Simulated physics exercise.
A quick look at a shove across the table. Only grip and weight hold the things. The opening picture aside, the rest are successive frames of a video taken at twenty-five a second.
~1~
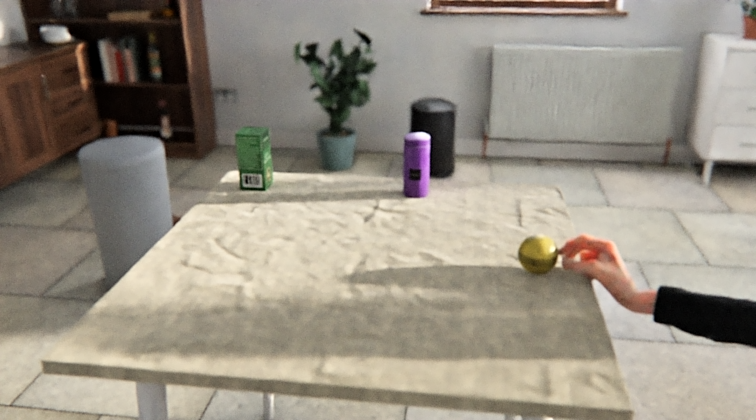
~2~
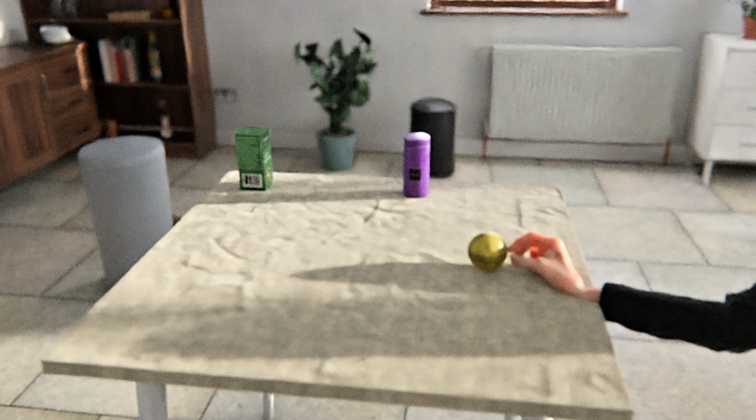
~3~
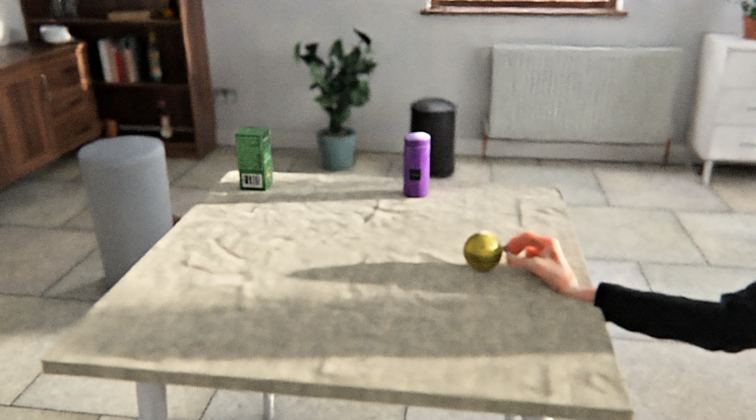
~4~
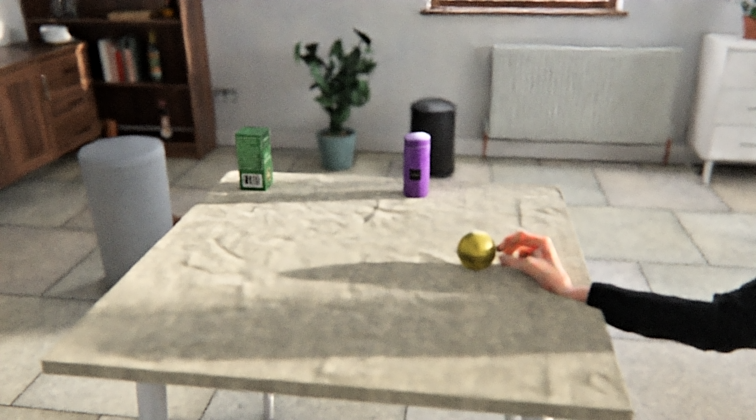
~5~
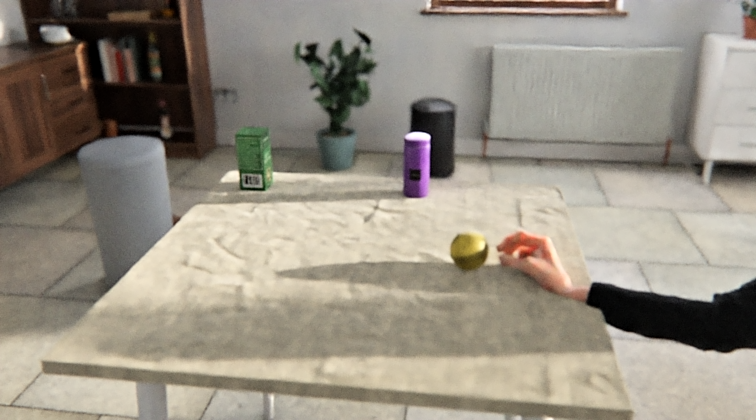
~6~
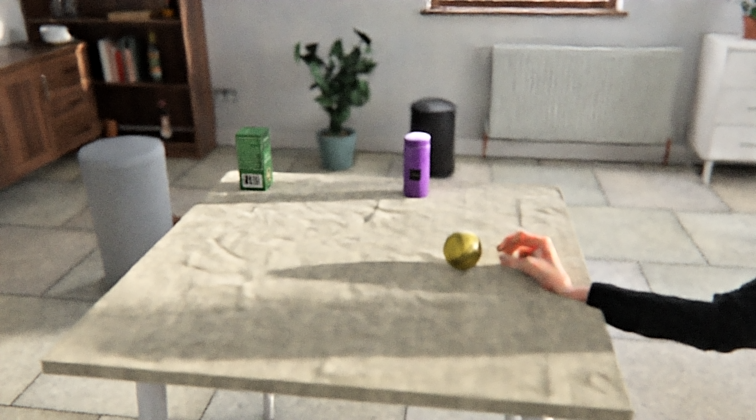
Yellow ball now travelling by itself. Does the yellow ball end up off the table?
I think it will linger on the table.
Then, 0.20 s after the last picture, yellow ball rolled about its own width near (434, 248).
Then, 0.40 s after the last picture, yellow ball rolled about its own width near (414, 247).
At rest, moved from the start, yellow ball. Seen from the same camera at the end, yellow ball near (398, 246).
